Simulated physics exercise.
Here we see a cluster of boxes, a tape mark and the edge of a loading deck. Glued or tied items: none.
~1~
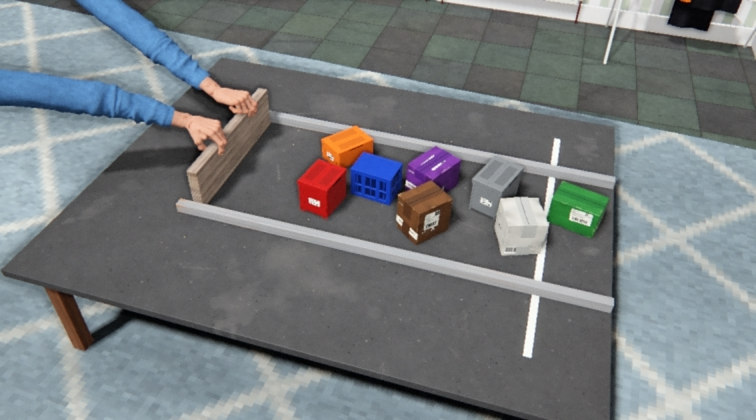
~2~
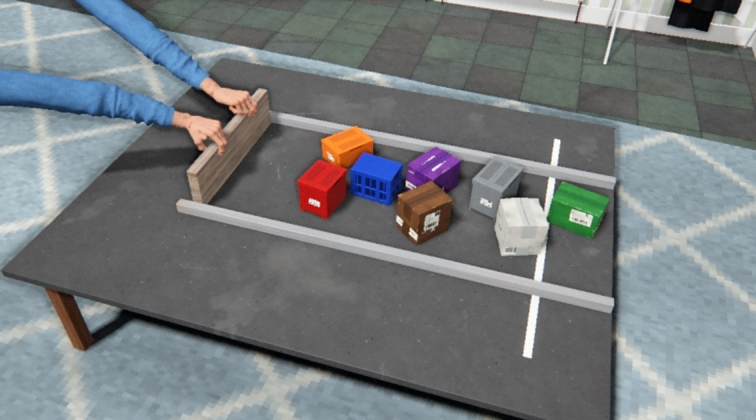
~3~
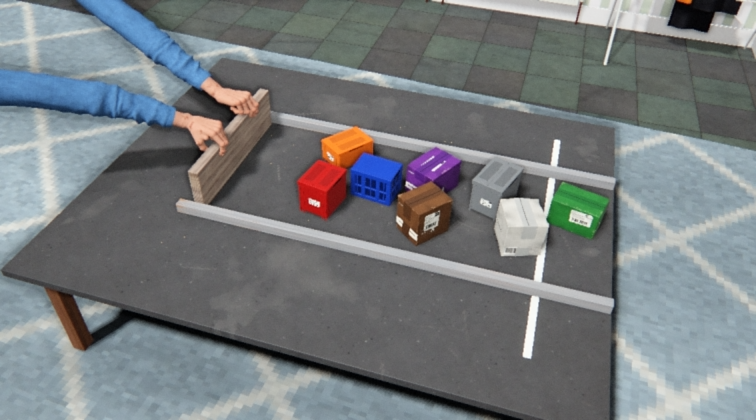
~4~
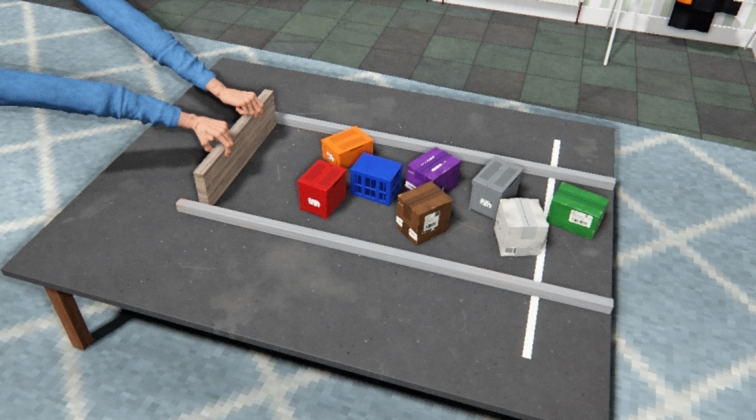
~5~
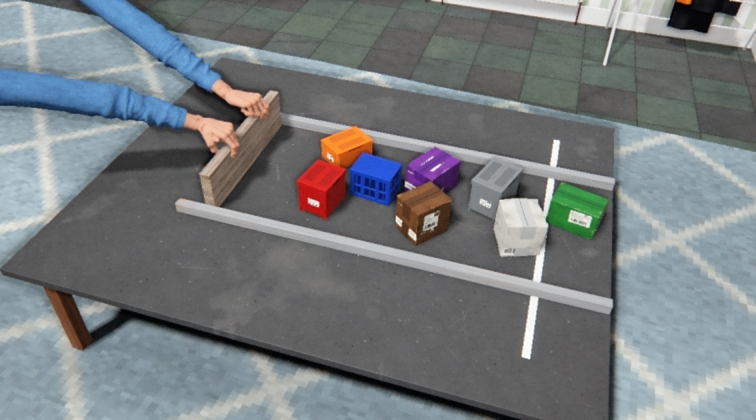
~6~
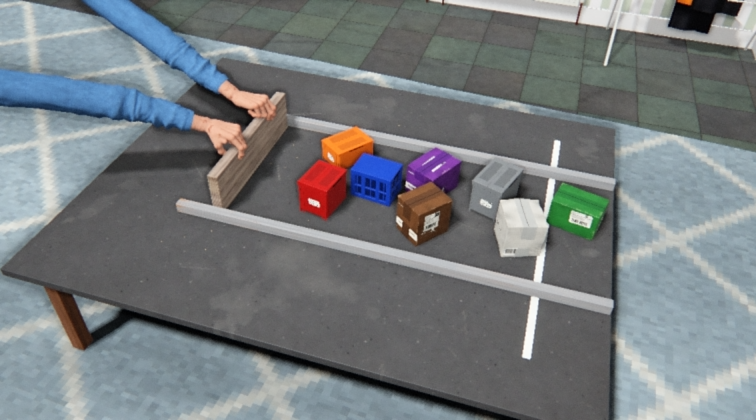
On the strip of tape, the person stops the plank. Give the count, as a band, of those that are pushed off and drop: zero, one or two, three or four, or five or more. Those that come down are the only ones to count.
Just three or four drop.
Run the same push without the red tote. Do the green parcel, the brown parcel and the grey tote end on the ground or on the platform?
I'd say the green parcel gets knocked off, the brown parcel stays aboard and the grey tote gets knocked off.
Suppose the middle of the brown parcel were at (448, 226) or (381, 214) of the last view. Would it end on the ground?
In turn it holds on; remains up.
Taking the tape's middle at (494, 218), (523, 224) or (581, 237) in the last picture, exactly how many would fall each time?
Taken one after another, the numbers are 1, 3 and 5.
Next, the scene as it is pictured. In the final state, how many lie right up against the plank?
3 of them.
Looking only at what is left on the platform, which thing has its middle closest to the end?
It's the purple parcel.
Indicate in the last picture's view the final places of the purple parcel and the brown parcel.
You'll see the purple parcel at (611, 208), with the brown parcel at (602, 250).
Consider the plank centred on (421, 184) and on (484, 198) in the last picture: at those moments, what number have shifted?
The count reaches 6 first and 8 second.
Soon after, none off yet; green parcel at rest near (577, 211); white box at rest near (520, 228); grey tote at rest near (496, 190).
After that, none off yet; green parcel at rest near (577, 211); white box at rest near (520, 228); grey tote displaced a little near (509, 193).
And then, none off yet; green parcel tilting a little near (630, 222); white box displaced about its own width near (574, 239); grey tote displaced well along near (587, 210).
In the end, the number that fall off is three or four; gone, grey tote, white box and green parcel.
